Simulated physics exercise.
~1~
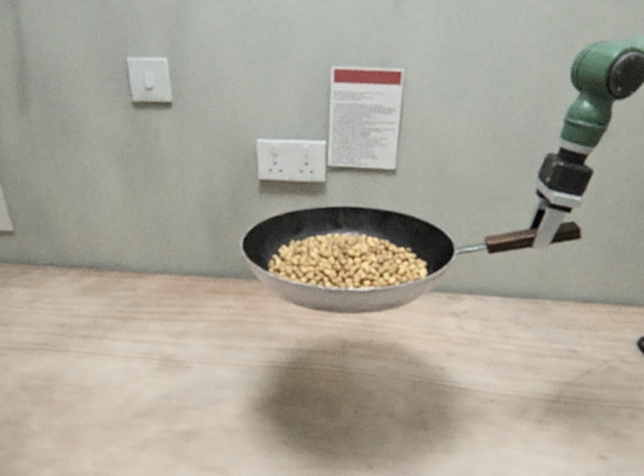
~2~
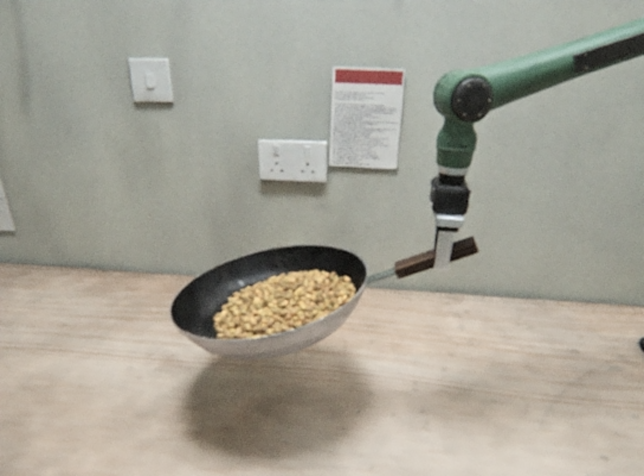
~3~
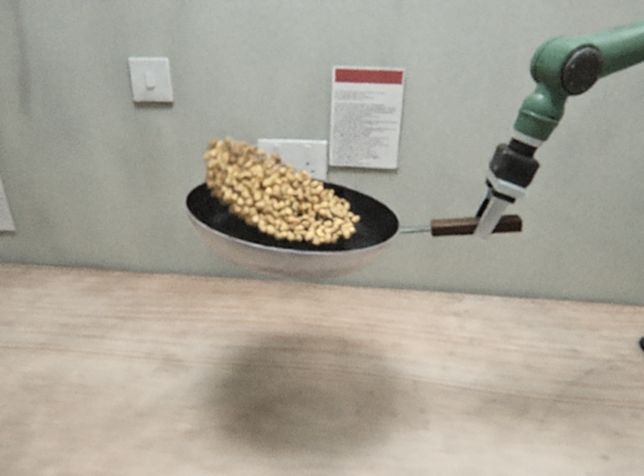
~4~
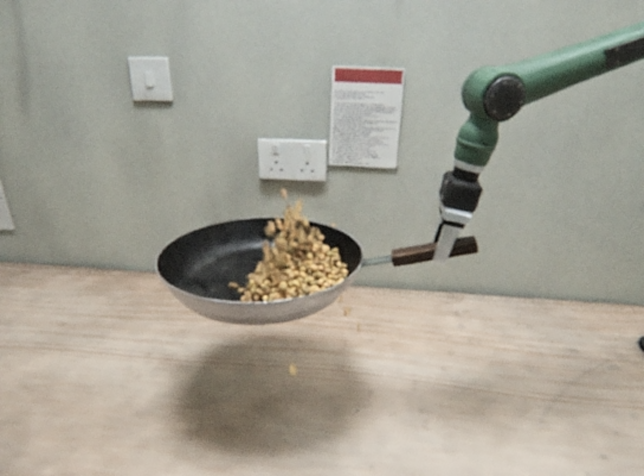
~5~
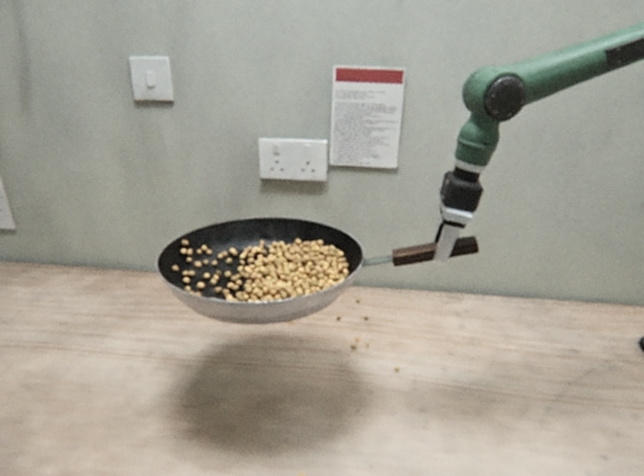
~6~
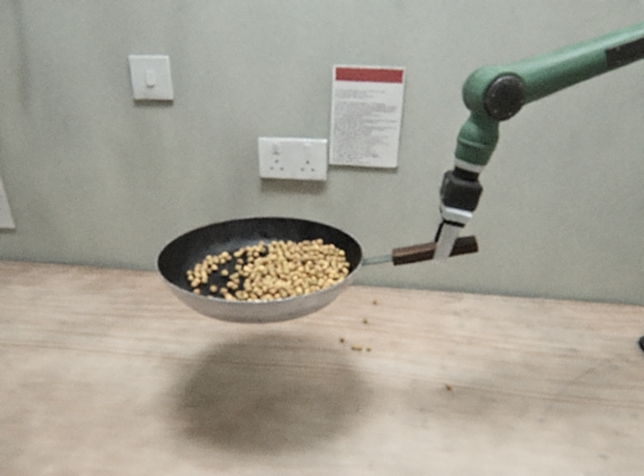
Above a wooden tabletop, a green robot arm swings a frying pan, tossing chickpeas that mostly land back inside, a few spilling.
